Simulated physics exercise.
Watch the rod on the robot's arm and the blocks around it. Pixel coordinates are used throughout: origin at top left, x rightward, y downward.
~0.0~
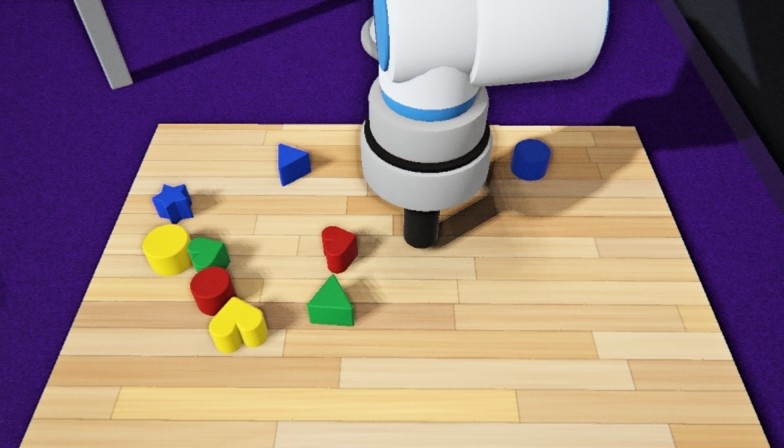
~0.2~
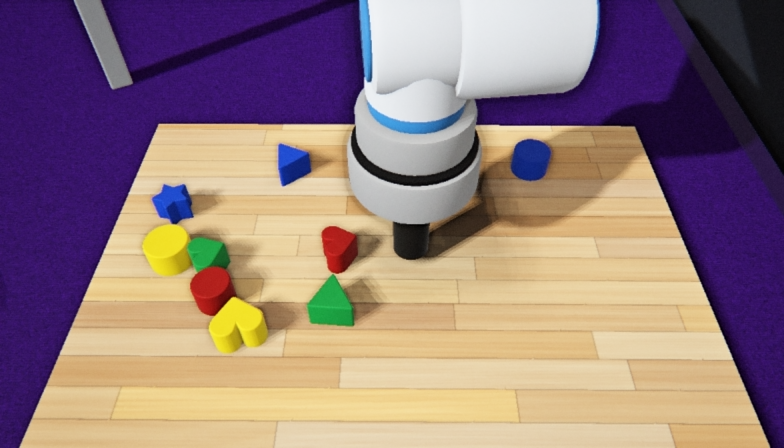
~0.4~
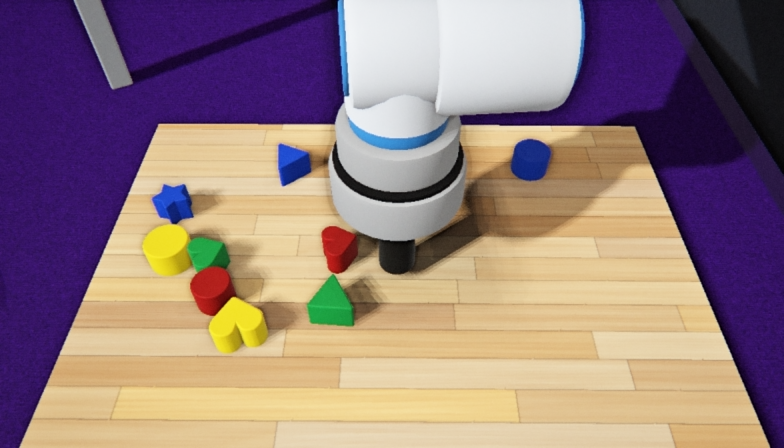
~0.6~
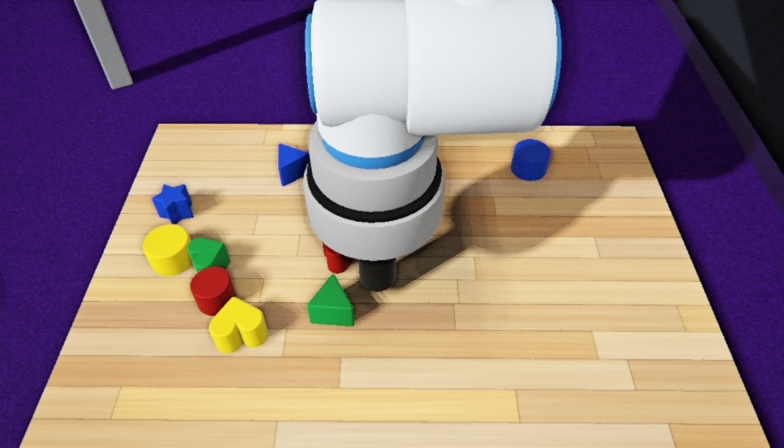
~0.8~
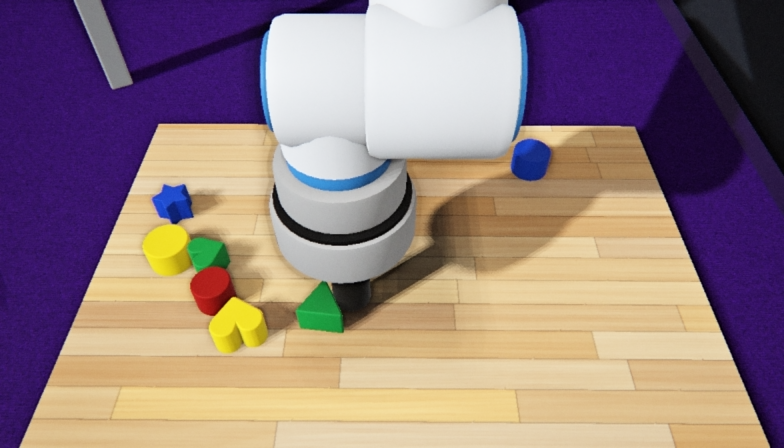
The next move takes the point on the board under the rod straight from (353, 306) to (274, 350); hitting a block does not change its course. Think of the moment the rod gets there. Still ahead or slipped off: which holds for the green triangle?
It sits in front of the rod.
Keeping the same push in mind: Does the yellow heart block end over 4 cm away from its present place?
The answer is no.
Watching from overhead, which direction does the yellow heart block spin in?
Looking down: Clockwise.
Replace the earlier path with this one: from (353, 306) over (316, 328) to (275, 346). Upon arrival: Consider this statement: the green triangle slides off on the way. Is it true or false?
False.
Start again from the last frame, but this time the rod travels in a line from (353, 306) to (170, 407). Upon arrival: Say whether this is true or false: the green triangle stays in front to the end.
True - the claim holds.
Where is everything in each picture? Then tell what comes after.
Lower end of the rod at (421, 236), tops of blocks, yellow heart block at (235, 317), green triangle at (331, 295), red heart block at (337, 239), in the first picture.
Rod at (411, 247), blocks as before, in the second picture.
Rod at (397, 261), blocks as before, in the third picture.
Rod at (378, 277), blocks as before, in the fourth picture.
Rod at (352, 296), yellow heart block at (235, 317), green triangle at (321, 301), red heart block hidden, in the fifth picture.
What follows on the original path. Halfway along, rod at (312, 318); green triangle at (279, 324).
At the end, rod at (272, 340); yellow heart block at (214, 320), turned 55° clockwise; green triangle at (237, 350); red heart block not moved.
